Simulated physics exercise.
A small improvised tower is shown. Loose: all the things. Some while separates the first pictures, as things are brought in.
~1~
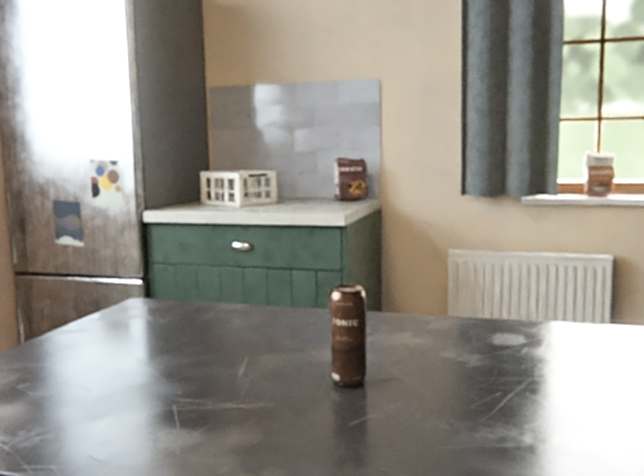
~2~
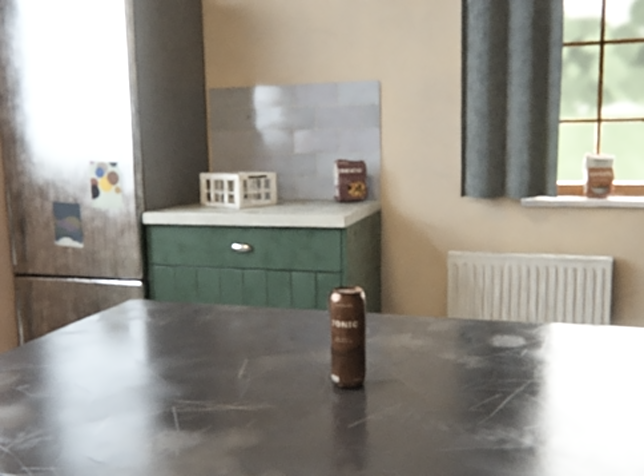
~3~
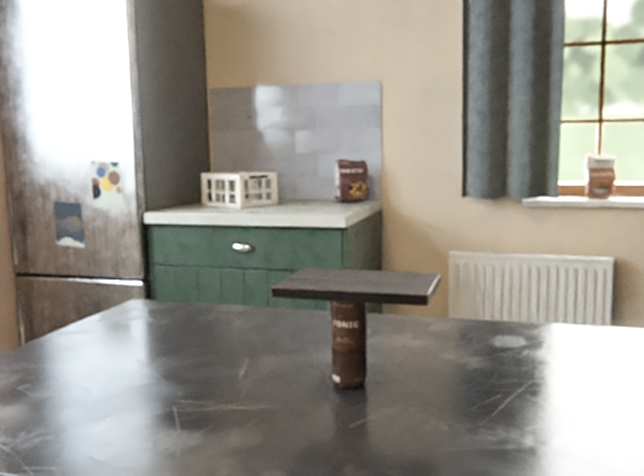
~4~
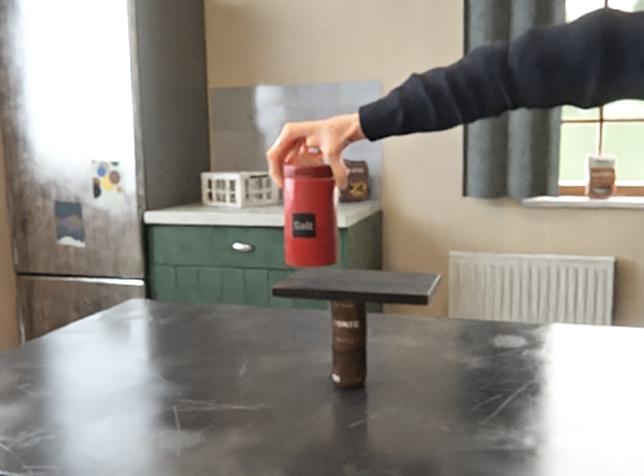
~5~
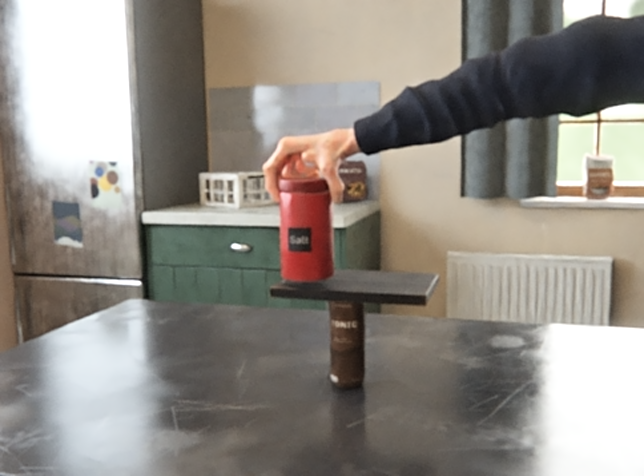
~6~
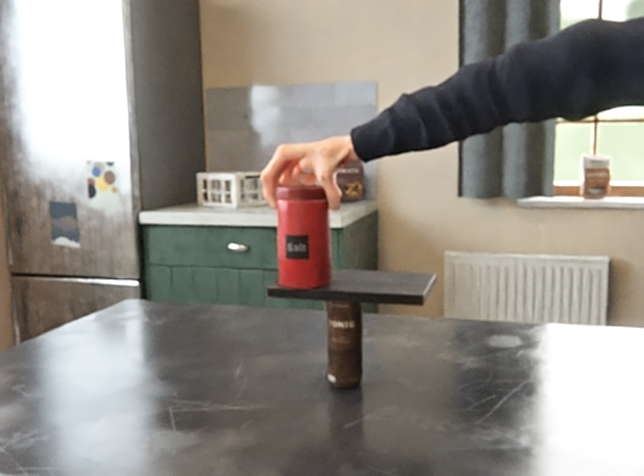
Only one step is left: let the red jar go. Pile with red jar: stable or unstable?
The result is a spill.
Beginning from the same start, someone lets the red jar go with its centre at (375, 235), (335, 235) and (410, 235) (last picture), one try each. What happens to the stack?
With the first release it tips over; with the second it stays steady; with the third it tips over.
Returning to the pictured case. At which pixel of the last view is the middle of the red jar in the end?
Roughly pixel (245, 380) in the last picture.
Then, 0.40 s on from there, red jar now fallen; black board turned 62° from how it was put.
Then, 0.50 s on from there, black board on its side.
Then, 0.80 s on from there, black board now fallen; brown can turned 7° from how it was put.
In the end, fallen, black board and red jar; toppled in the stack, brown can. At the end, from the last picture's camera, red jar near (245, 379). The stack comes apart.
